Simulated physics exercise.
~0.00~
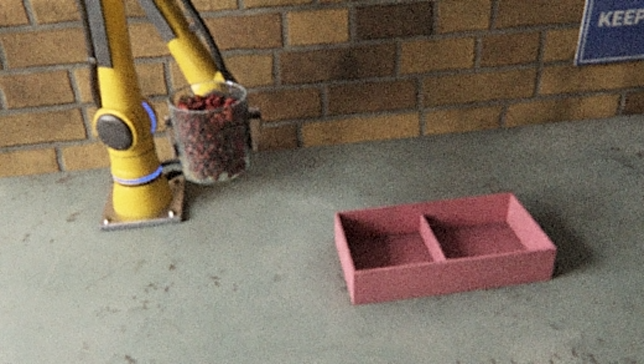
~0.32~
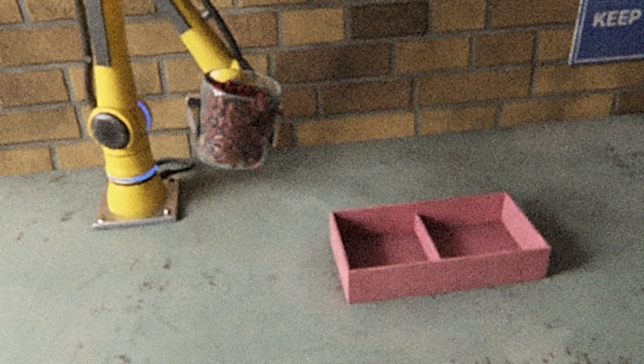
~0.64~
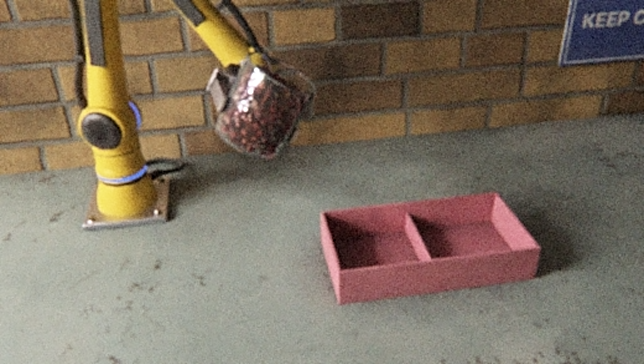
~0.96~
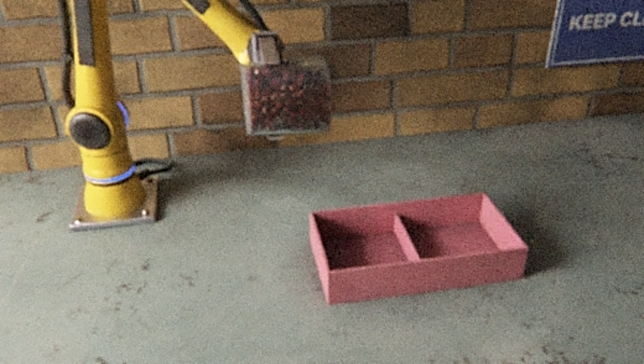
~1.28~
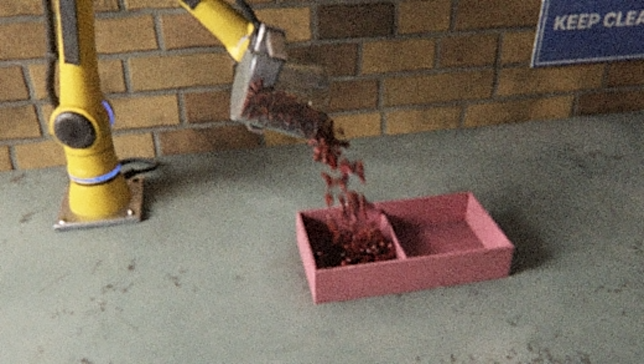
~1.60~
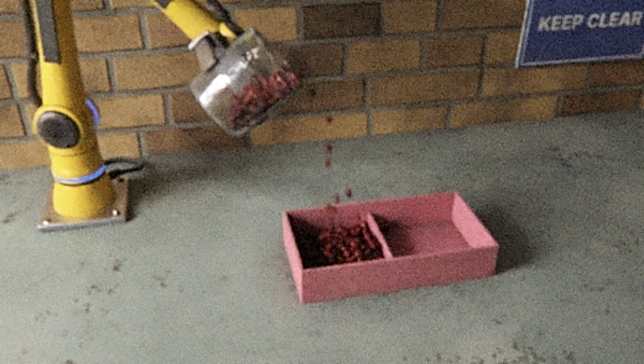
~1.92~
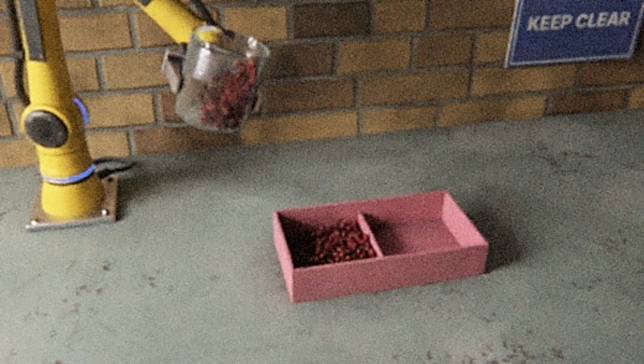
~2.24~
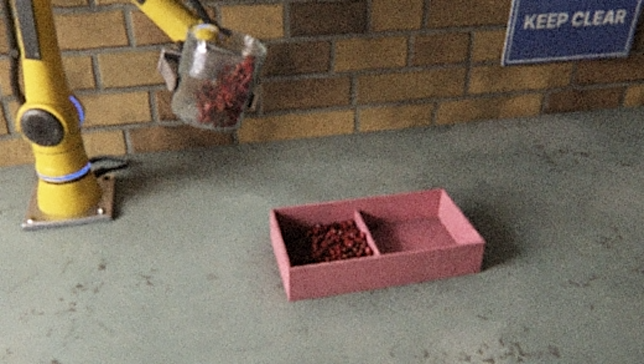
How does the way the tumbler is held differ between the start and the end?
At the start the tumbler is held upright, and at the end the robot arm holds it leaning.
A robot arm pours most of a tumbler's red beans into a pink box's left side.
